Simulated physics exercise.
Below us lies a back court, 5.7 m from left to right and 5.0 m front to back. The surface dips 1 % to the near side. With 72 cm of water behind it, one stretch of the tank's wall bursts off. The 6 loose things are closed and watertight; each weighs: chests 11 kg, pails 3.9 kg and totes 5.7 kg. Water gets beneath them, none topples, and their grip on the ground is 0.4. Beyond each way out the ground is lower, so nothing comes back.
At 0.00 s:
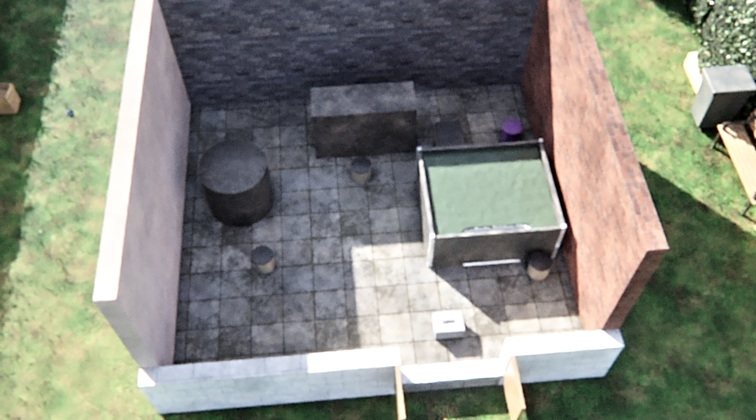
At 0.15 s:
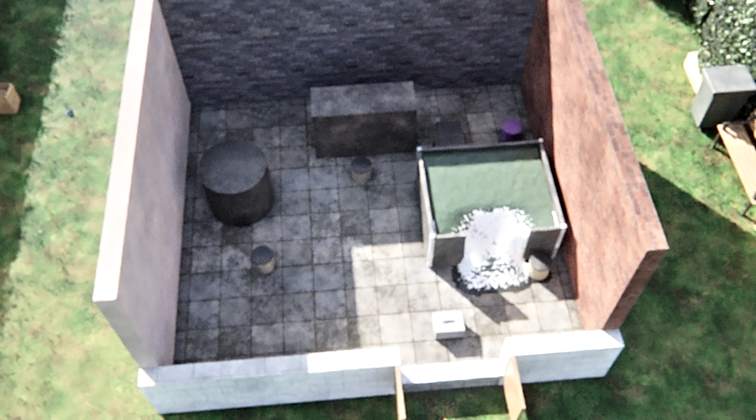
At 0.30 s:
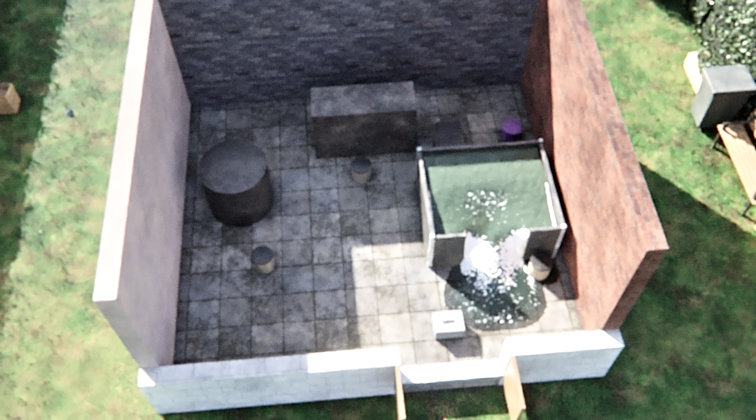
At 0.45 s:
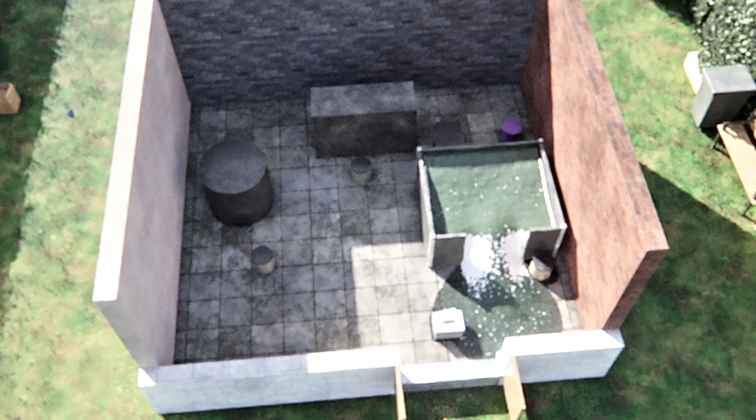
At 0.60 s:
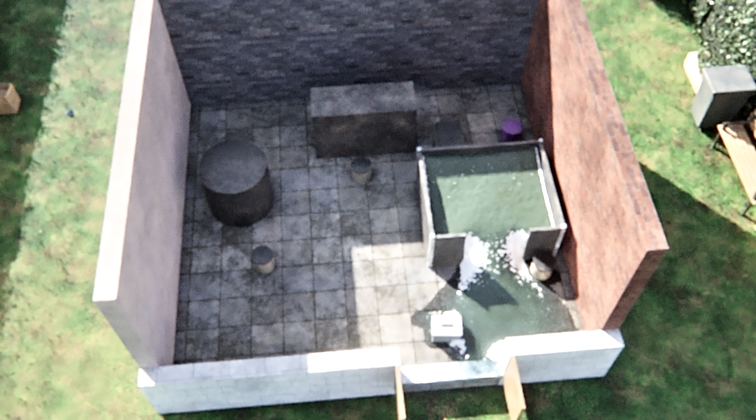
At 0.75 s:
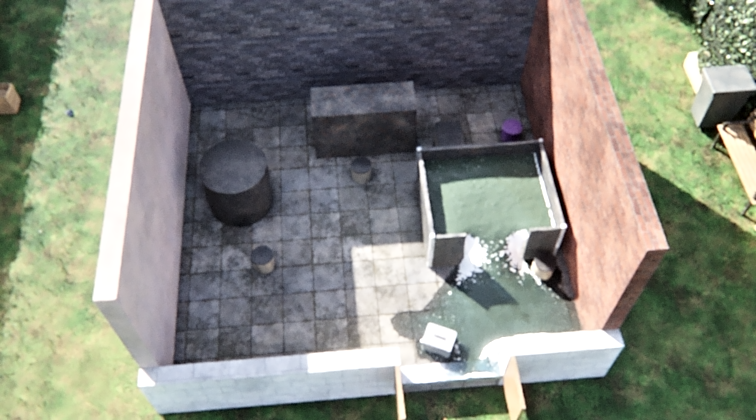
In a walled back court, water burst through the near side of a big square tank and spread across the paving toward the front wall, then nudged a small white box slightly out of place.
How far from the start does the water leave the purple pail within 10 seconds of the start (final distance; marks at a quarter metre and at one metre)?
Purple pail barely shifts.
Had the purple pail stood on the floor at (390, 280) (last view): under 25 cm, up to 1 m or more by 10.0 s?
It barely shifts.
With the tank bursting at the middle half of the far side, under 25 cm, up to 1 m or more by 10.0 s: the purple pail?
Then the purple pail gets carried off.
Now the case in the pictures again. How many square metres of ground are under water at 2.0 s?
About 8.0 m2.
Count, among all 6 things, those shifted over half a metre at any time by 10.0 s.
That makes 2.
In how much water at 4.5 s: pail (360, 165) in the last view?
Roughly 0 cm.
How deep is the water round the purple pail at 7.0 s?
About 2 cm.
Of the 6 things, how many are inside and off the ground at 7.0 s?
0 of them.
After 2.0 s the purple pail is near (512, 127), 0.0 m from its start, aground; 1 of 6 are out; 1 afloat.
After 4.5 s the purple pail is near (509, 125), 0.1 m from its start, aground; 1 of 6 are out; 1 afloat.
After 7.0 s the purple pail is near (509, 124), 0.1 m from its start, aground; 2 of 6 are out; 0 afloat.
After 10.0 s the purple pail is near (509, 124), 0.1 m from its start, aground; 2 of 6 are out; 0 afloat.
